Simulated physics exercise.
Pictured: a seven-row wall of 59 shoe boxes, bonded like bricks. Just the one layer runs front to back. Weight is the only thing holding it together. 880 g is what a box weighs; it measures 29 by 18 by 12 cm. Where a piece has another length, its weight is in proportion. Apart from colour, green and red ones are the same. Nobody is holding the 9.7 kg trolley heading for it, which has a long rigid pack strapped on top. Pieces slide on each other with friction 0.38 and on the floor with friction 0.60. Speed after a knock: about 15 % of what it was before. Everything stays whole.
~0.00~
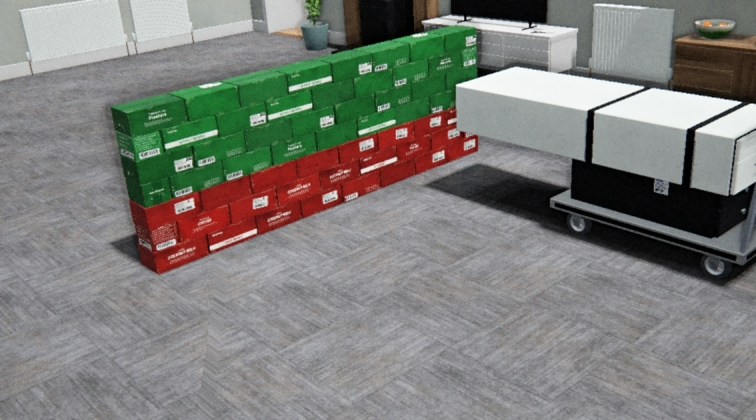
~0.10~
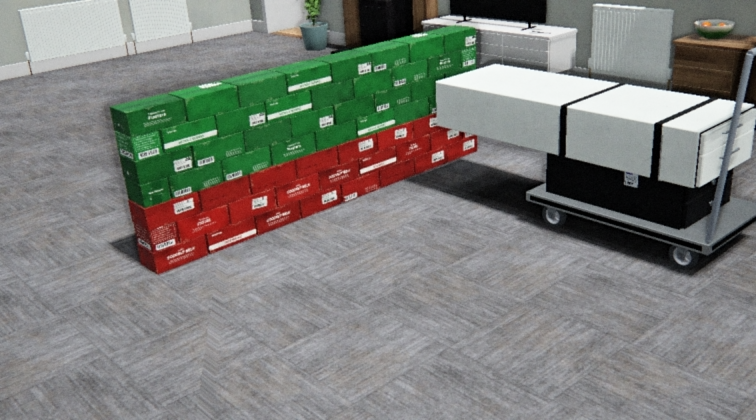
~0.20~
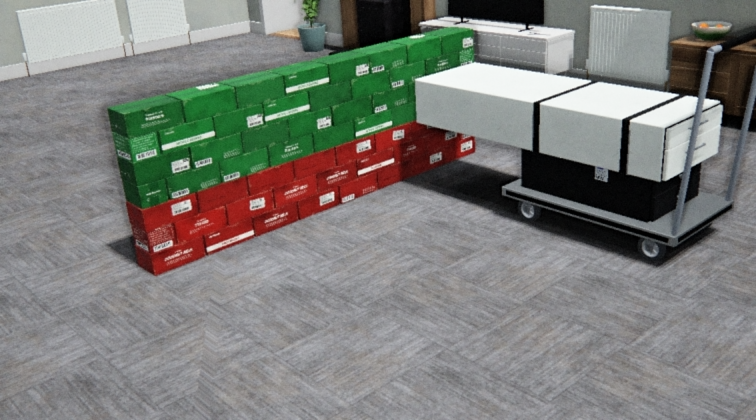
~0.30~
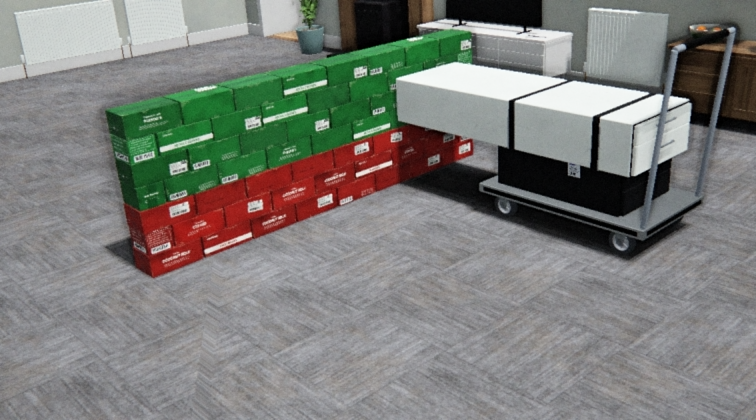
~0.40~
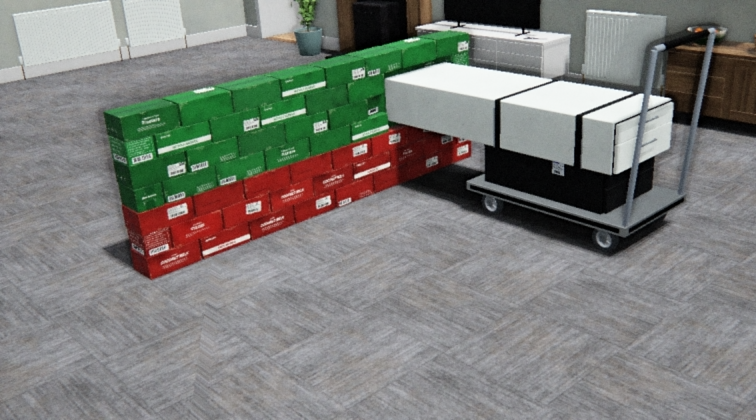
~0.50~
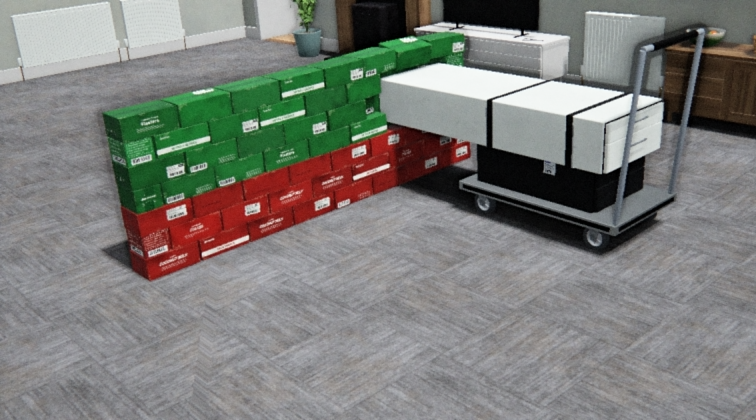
In a carpeted room, a flat trolley carrying a long white box strapped over a black one rolled left up to a wall of green and red boxes and pushed some upper ones slightly out of line.
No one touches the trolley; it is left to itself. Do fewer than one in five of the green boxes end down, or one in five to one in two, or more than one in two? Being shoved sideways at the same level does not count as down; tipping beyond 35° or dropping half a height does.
It is one in five to one in two.
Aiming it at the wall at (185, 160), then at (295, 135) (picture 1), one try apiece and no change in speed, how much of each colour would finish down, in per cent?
First try then second: Red 20 and 0, green 40 and 0 per cent.
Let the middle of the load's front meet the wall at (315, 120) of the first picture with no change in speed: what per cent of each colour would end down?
That would leave red at 0 % and green at 40 %.
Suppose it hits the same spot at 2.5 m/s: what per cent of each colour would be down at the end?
You'd end up with red at 0 per cent down and green at 40 per cent.
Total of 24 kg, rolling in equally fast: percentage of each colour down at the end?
Red 0, green 40 per cent.
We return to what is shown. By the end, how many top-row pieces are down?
Count: 4.
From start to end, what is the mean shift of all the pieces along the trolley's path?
On average the pieces shift about 10 cm.
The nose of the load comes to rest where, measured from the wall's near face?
About 10 cm past it.
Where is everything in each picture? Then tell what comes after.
In the first frame (places mark the middle of the side facing us; the camera pans a little), load (464, 101) 46 cm short of the wall; top green box (158, 118); top red box (397, 136); nothing disturbed.
In the second frame, load (443, 97) 31 cm short of the wall; top green box (158, 118).
In the third frame, load (422, 94) 16 cm short of the wall; top green box (155, 119).
In the fourth frame, load (403, 93) 19 mm short of the wall; top green box (153, 121).
In the fifth frame, load (392, 93) 6 cm into the wall's line; top green box (151, 123); 11 disturbed, none down.
In the sixth frame, load (386, 93) 11 cm into the wall's line; top green box (150, 124); top red box (389, 142); steepest lean 12°, the box at (415, 58); 15 disturbed, none down.
After 0.66 s, load 14 cm past the wall's line, still rolling; none of the 34 green boxes down (0 of 59 in all colours); top green box unmoved; top red box leaning 3°.
After 0.90 s, load 13 cm past the wall's line, still rolling; 2 of the 34 green boxes down (2 of 59 in all colours); top green box unmoved.
After 1.08 s, load 12 cm past the wall's line, still rolling; 13 of the 34 green boxes down (13 of 59 in all colours); top green box unmoved.
After 1.26 s, load 11 cm past the wall's line, stopped; 13 of the 34 green boxes down (13 of 59 in all colours); top green box unmoved.
At rest (2.1 s), load 11 cm past the wall's line, stopped; 13 of the 34 green boxes down (13 of 59 in all colours); top green box unmoved; top red box unmoved. That is 38 per cent. As the last picture would show them, middles, top green box near (141, 121), top red box near (379, 140).
